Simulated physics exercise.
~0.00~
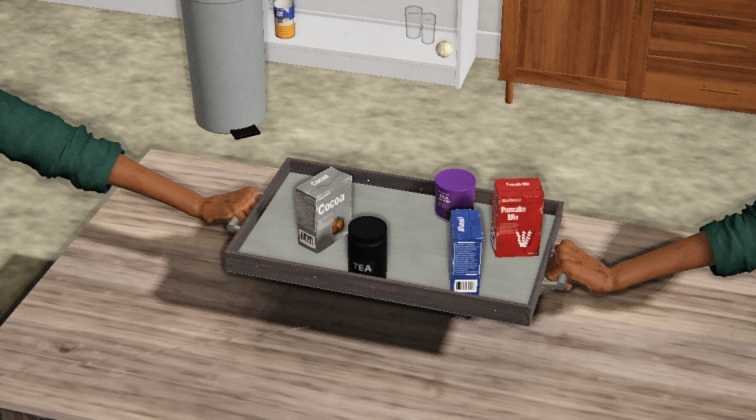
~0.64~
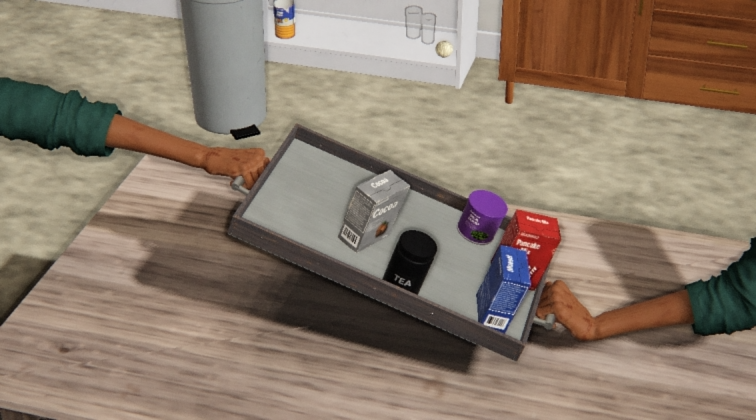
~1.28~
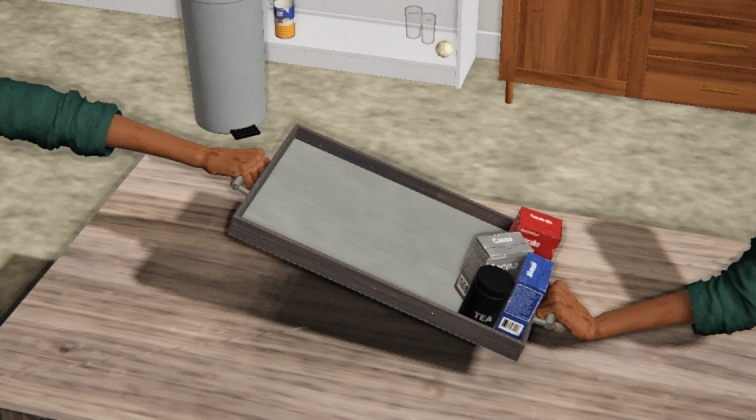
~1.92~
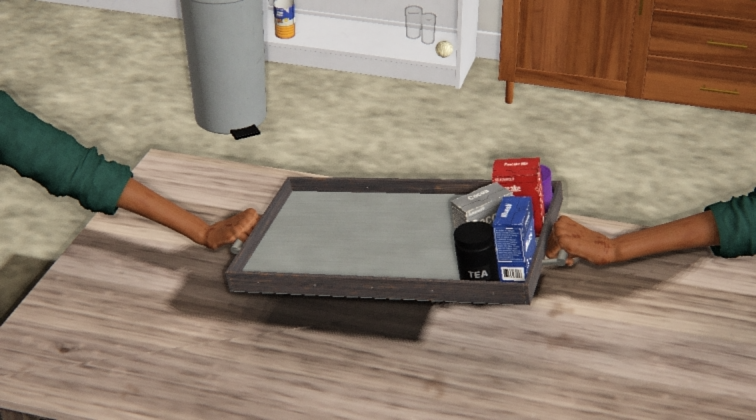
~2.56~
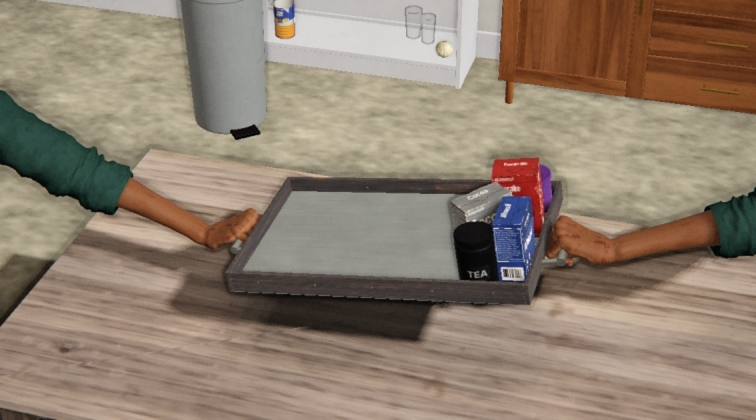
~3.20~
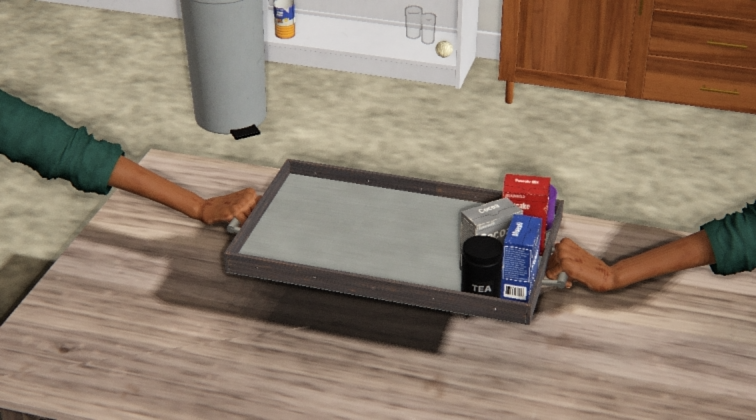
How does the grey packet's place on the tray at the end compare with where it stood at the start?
It starts on the left part of the tray, to the left of the black jar, and ends near the right end, crowded in among the black jar, blue packet and red carton.
